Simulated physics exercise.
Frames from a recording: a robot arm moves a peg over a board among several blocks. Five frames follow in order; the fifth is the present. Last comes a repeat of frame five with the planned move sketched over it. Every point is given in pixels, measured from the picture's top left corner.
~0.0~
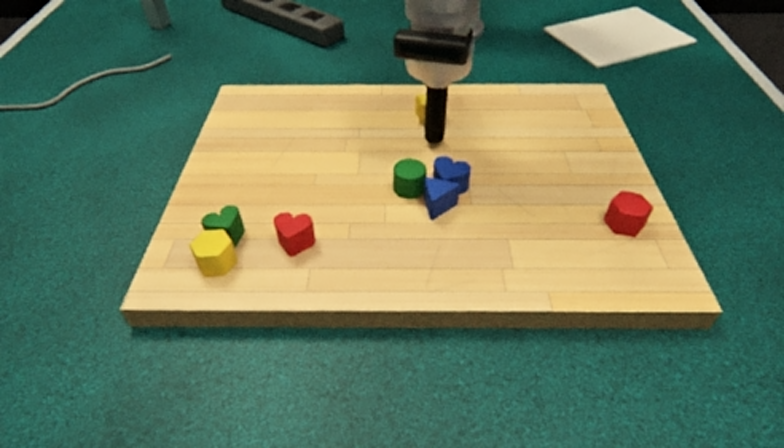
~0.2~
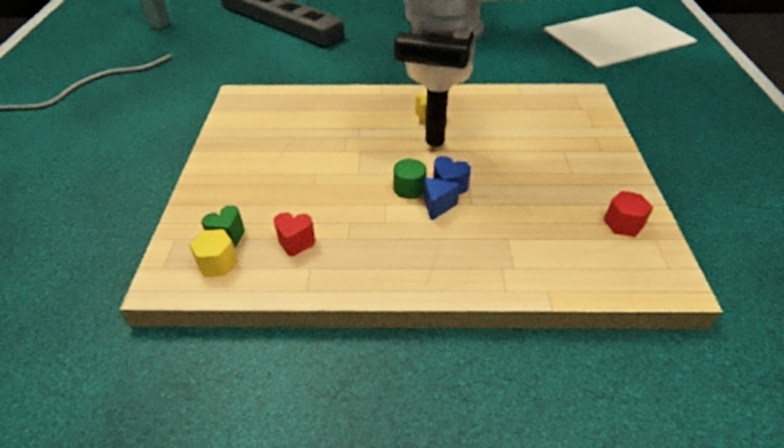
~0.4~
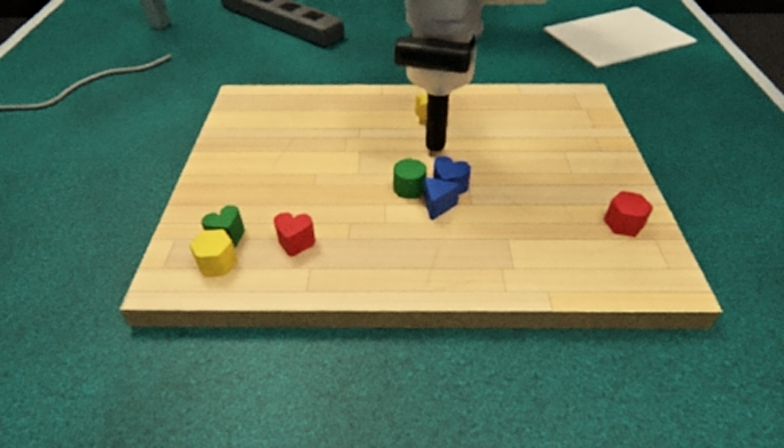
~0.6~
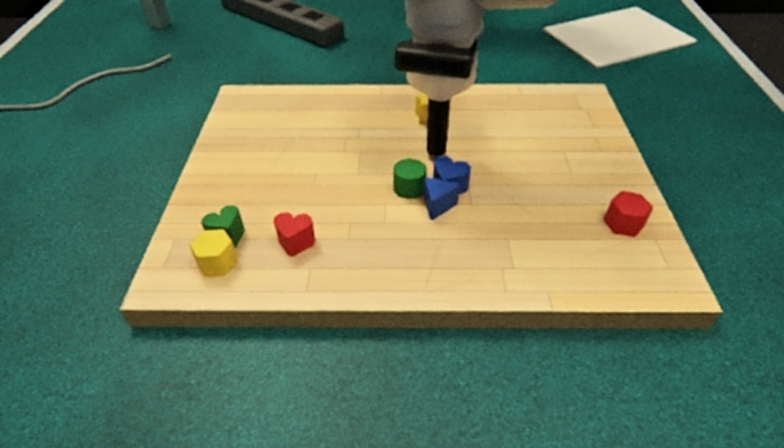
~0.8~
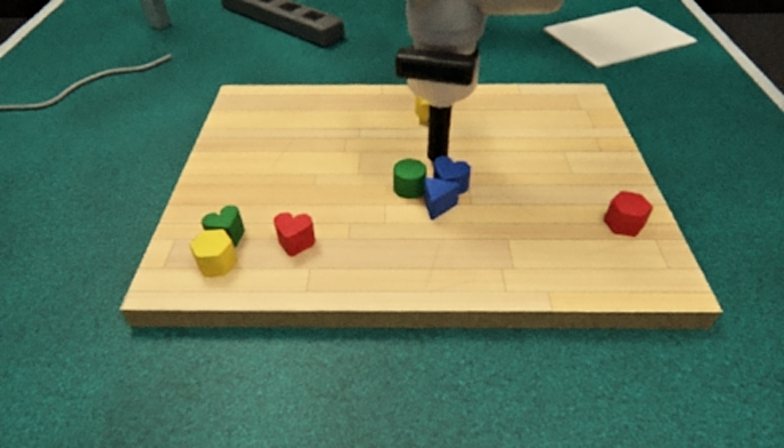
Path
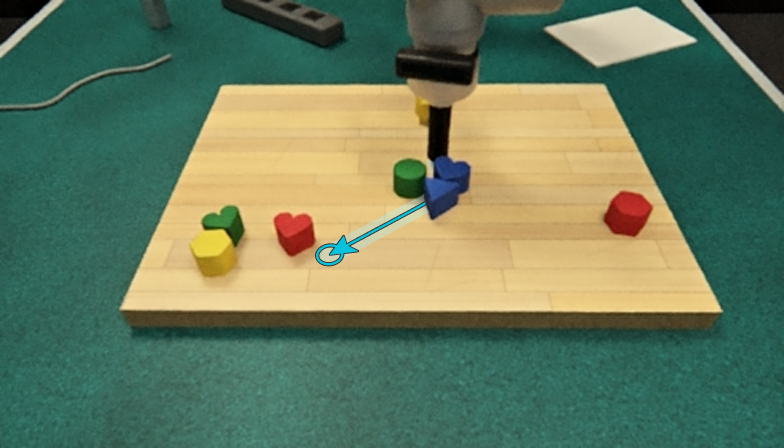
On a wooden board over green cloth, a robot arm inching its black peg toward blue and green blocks, all blocks staying still.
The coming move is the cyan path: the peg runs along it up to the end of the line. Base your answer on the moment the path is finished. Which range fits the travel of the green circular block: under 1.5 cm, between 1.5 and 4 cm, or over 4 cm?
My estimate: Under 1.5 cm.
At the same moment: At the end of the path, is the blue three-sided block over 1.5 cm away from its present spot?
Yes
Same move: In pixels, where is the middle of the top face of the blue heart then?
By then it is at (462, 185).
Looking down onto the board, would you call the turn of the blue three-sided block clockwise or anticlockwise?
Viewed from overhead, the blue three-sided block winds up turned anticlockwise.
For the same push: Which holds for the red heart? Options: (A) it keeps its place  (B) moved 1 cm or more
The correct letter is A.
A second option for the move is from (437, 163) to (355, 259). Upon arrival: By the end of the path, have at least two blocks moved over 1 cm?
Going by the path, no.
Path on the board, from (437, 163) through (432, 199) and (384, 226) to (330, 255).
What follows on the original path. One third of the way, peg at (432, 193); blue three-sided block at (438, 200), turned 30° clockwise; blue heart at (462, 185), turned 60° anticlockwise.
Two thirds of the way, peg at (383, 220); blue three-sided block at (434, 206), turned 20° anticlockwise; blue heart at (462, 185), turned 60° anticlockwise.
At the end, peg at (329, 249); red heart in place; green circular block in place; blue three-sided block at (434, 206), turned 20° anticlockwise; blue heart at (462, 185), turned 60° anticlockwise.
